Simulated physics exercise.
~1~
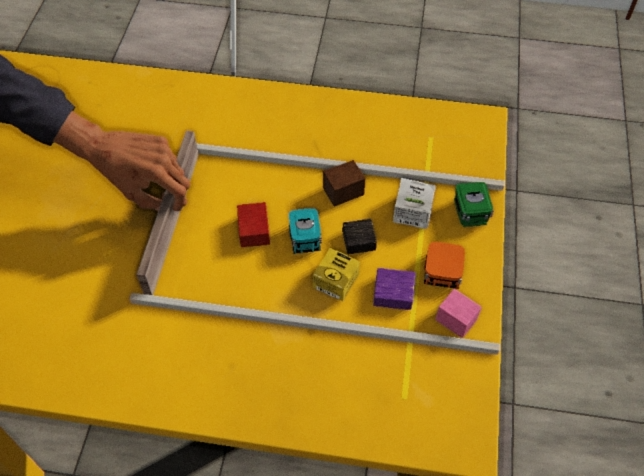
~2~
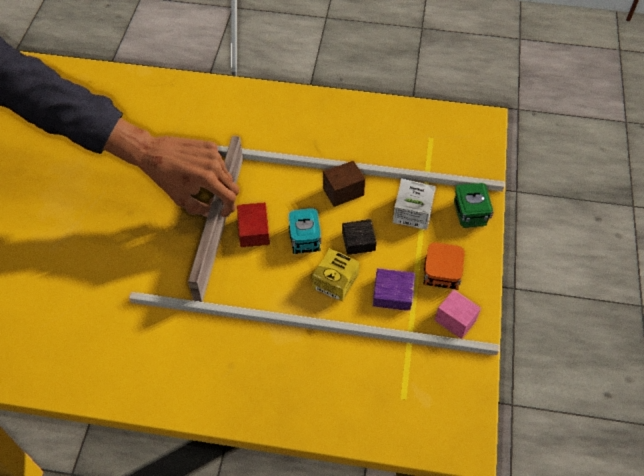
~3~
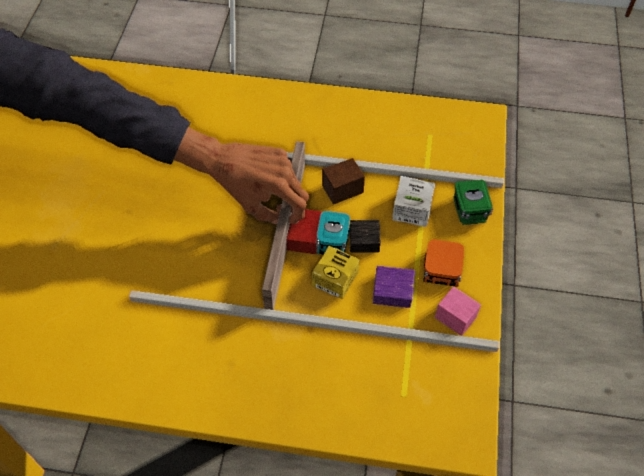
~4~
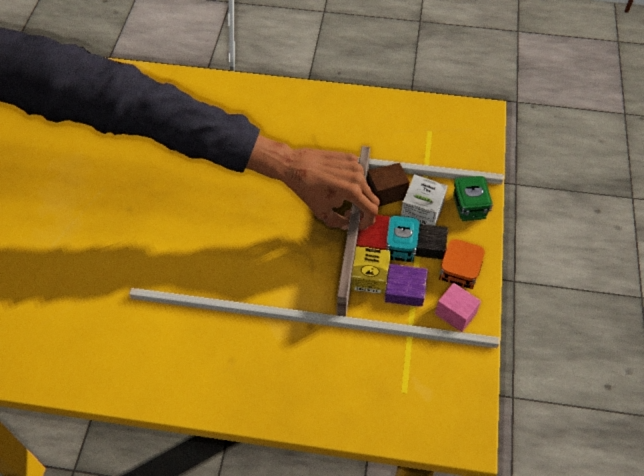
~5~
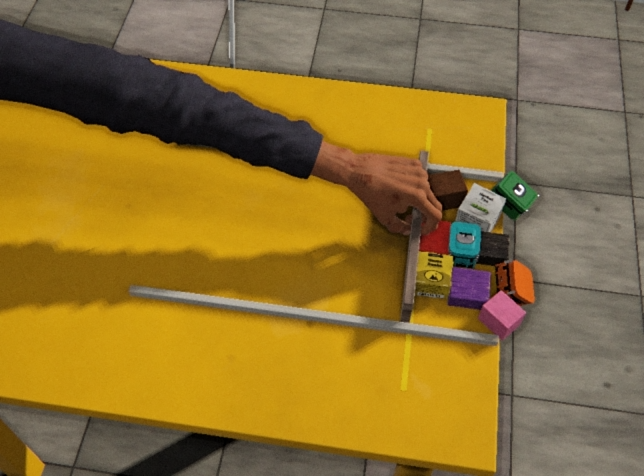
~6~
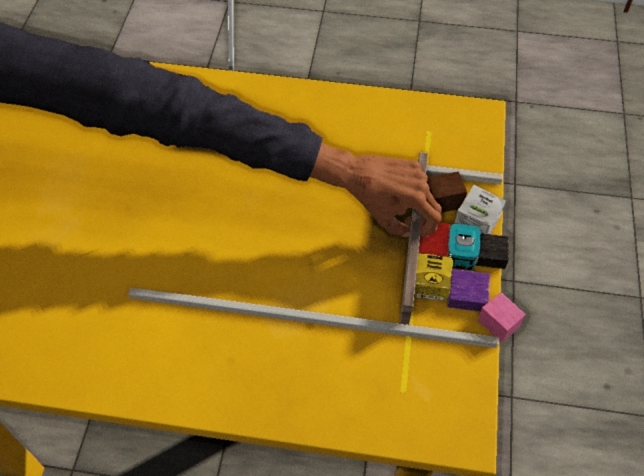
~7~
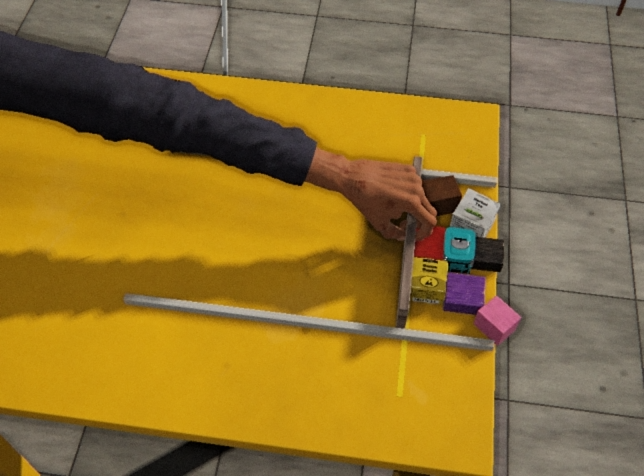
A hand slides a board right, bunching small blocks until green and orange ones fall off.
